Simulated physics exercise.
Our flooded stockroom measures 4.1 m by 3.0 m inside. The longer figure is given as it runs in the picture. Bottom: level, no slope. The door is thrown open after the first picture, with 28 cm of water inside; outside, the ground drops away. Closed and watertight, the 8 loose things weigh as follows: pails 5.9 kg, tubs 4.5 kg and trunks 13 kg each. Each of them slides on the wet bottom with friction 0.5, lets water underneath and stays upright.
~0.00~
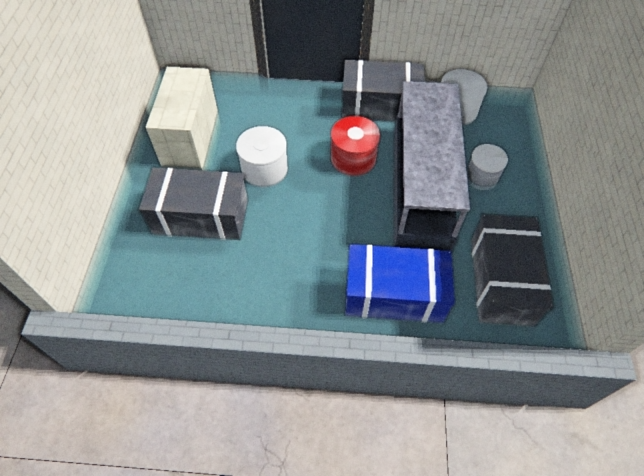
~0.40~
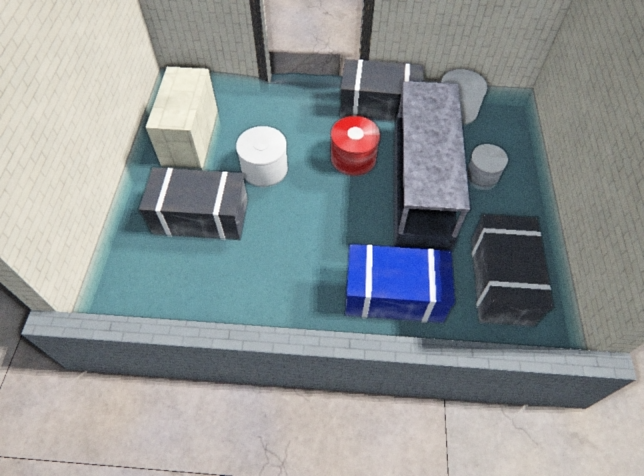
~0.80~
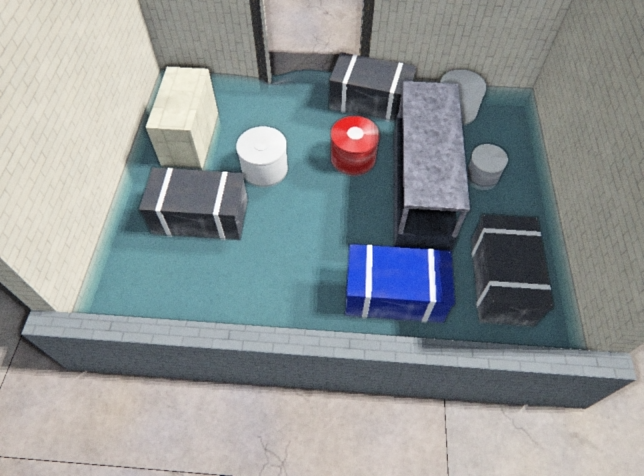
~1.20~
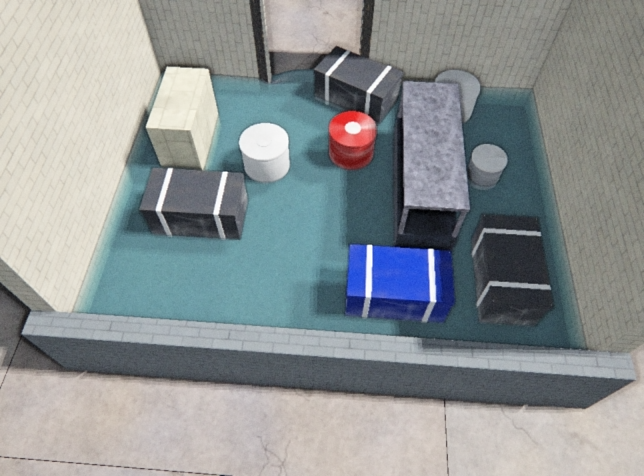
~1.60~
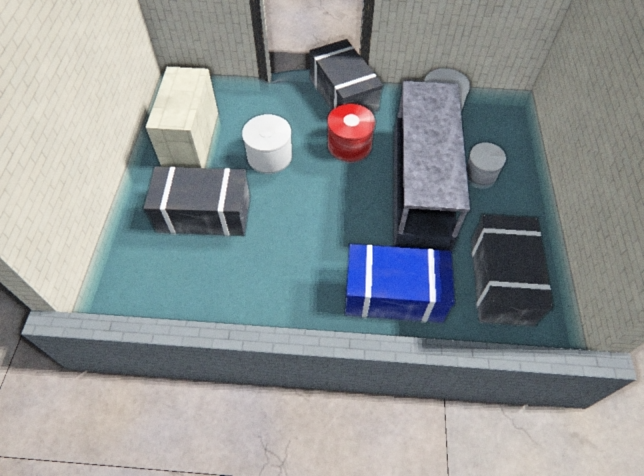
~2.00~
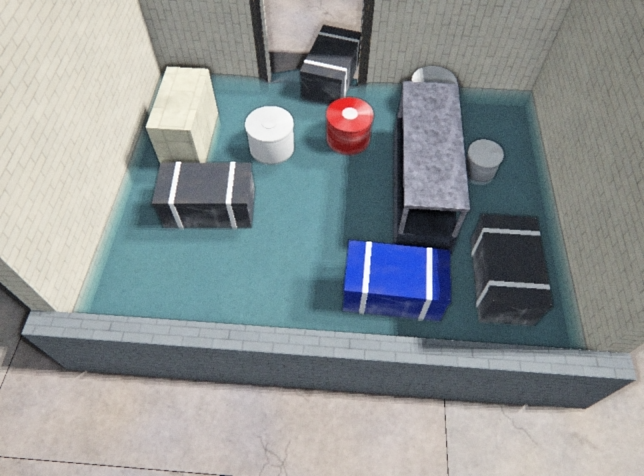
The dark door at the back of the flooded room opened, then a black trunk beside it swung around into the doorway while the red and white tubs drifted slightly backward and other things barely shifted.
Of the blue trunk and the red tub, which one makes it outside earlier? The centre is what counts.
The red one makes it out earlier.
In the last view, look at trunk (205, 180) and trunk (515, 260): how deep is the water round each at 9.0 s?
Around 17 cm and 17 cm.
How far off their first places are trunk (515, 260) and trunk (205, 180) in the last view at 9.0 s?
In order: 20 cm and 140 cm.
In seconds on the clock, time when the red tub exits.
It should be at around 4.5 seconds.
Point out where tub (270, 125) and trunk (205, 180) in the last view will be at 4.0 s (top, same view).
(283, 74) and (220, 160), roughly.
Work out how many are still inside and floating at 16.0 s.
Total: 2.
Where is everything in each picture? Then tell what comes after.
In the first picture, the blue trunk at (400, 273), afloat; the red tub at (356, 134), afloat; 28 cm deep round most things; 0 of 8 have shifted.
In the second picture, the blue trunk at (400, 273), afloat; the red tub at (356, 134), afloat; about 3160 L in view; 0 of 8 have shifted.
In the third picture, the blue trunk at (400, 273), afloat; the red tub at (355, 134) floats; about 3100 L in view; 1 of 8 have shifted.
In the fourth picture, the blue trunk at (400, 273), afloat; the red tub at (353, 129), afloat, 11 cm from its start; 27 cm deep round most things; 4 of 8 have shifted.
In the fifth picture, the blue trunk at (400, 273) floats; the red tub at (351, 121) floats, 20 cm from its start; 25 cm deep round most things; 4 of 8 have shifted.
In the sixth picture, the blue trunk at (398, 270) floats, 4 cm from its start; the red tub at (350, 114) floats, 29 cm from its start; 25 cm deep round most things; 6 of 8 have shifted.
After 4.0 s the blue trunk is near (364, 250), 0.4 m from its start, afloat; the red tub is near (322, 63), 1.1 m from its start, afloat; 1 of 8 are out; 7 afloat.
After 9.0 s the blue trunk is near (338, 190), 1.0 m from its start, afloat; the red tub has gone out (at 4.3 s); 4 of 8 are out; 4 afloat.
After 16.0 s the blue trunk is near (323, 77), 2.5 m from its start, afloat; the red tub has gone out (at 4.3 s); 6 of 8 are out; 2 afloat.
After 20.0 s the blue trunk has gone out (at 16.8 s); the red tub has gone out (at 4.3 s); 7 of 8 are out; 1 afloat.
